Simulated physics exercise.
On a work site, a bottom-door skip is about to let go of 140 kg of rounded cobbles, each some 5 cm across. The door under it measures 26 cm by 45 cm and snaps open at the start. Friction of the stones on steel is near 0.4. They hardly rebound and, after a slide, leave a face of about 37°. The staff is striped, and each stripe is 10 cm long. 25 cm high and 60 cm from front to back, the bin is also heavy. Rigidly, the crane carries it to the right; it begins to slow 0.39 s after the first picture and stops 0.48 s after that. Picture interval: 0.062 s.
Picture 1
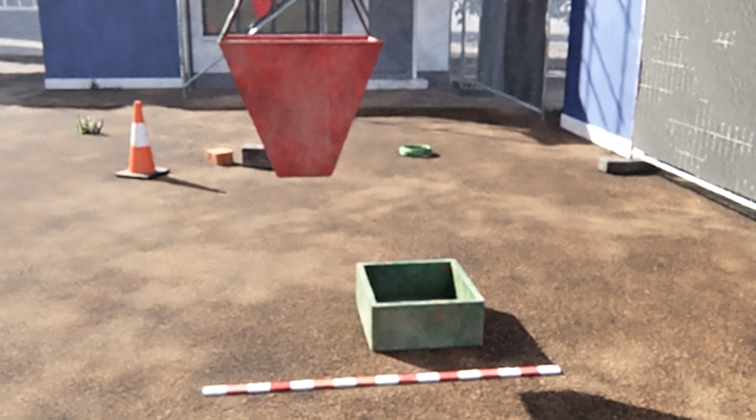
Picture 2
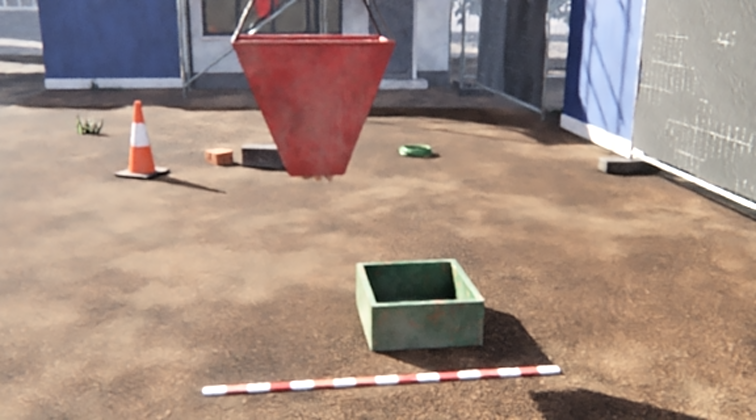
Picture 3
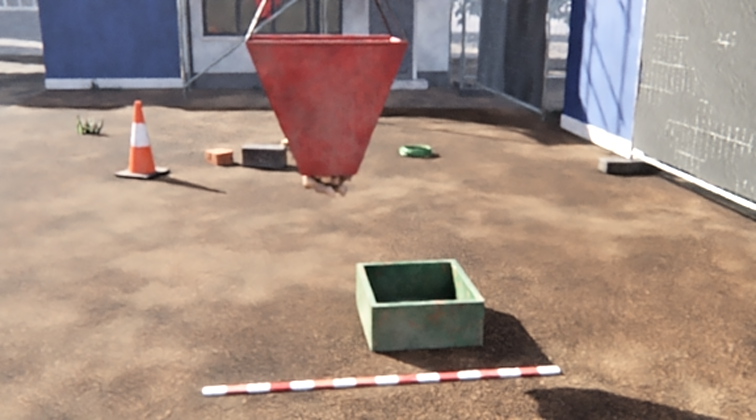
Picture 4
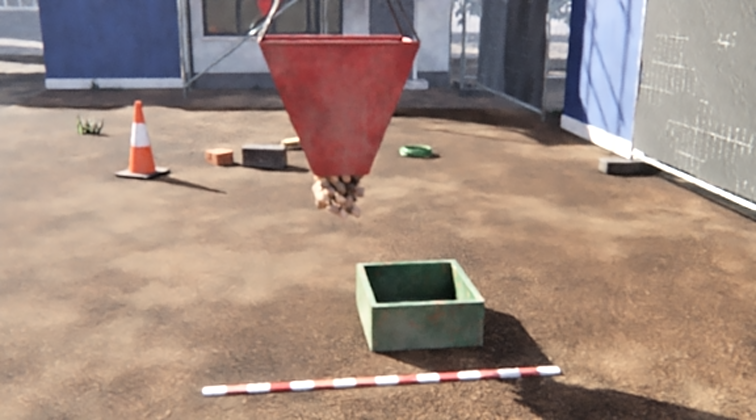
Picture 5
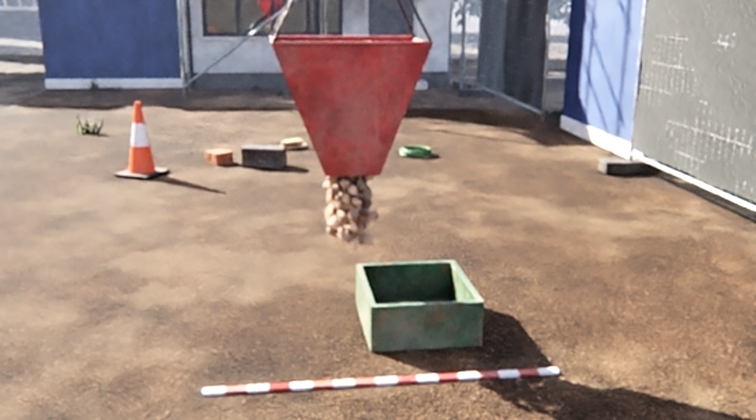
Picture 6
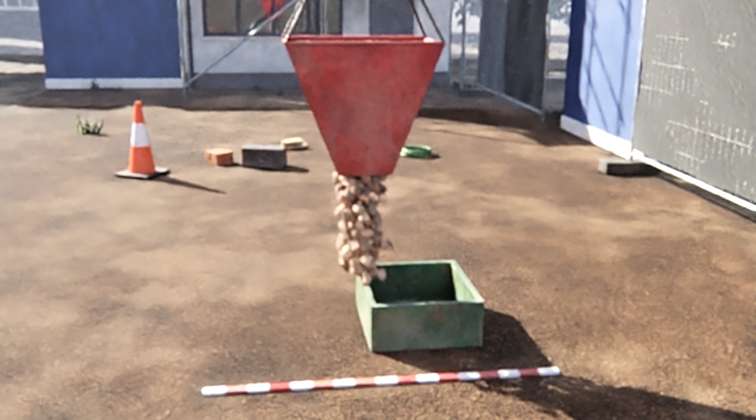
On a work site, a hanging red skip moves right and pours cobbles from its bottom.
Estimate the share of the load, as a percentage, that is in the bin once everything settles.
Roughly 85 per cent of the load ends up there.
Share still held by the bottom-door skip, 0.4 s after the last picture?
It keeps hold of roughly 25 per cent.
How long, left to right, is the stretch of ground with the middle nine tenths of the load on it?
Spread, left to right, approx 70 cm.
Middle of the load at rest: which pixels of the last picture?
(418, 297).
Then, 0.4 s after the last picture, 27 % in the bottom-door skip, 4 % falling or lying left of the bin, 69 % falling or lying in the bin; the stones farthest right are at (456, 298).
Then, 0.8 s after the last picture, 0 % in the bottom-door skip, 4 % falling or lying left of the bin, 91 % falling or lying in the bin, 5 % falling or lying beside or right of the bin; the stones farthest right are at (500, 281).
Then, 1.4 s after the last picture, 0 % in the bottom-door skip, 6 % falling or lying left of the bin, 85 % falling or lying in the bin, 9 % falling or lying beside or right of the bin; the stones farthest right are at (560, 292).
Then, 2.3 s after the last picture, 0 % in the bottom-door skip, 6 % falling or lying left of the bin, 85 % falling or lying in the bin, 8 % falling or lying beside or right of the bin; the stones farthest right are at (563, 292).
Then, 4.2 s after the last picture, 0 % in the bottom-door skip, 6 % left of the bin, 85 % in the bin, 8 % beside or right of the bin; the stones farthest right are at (563, 292).
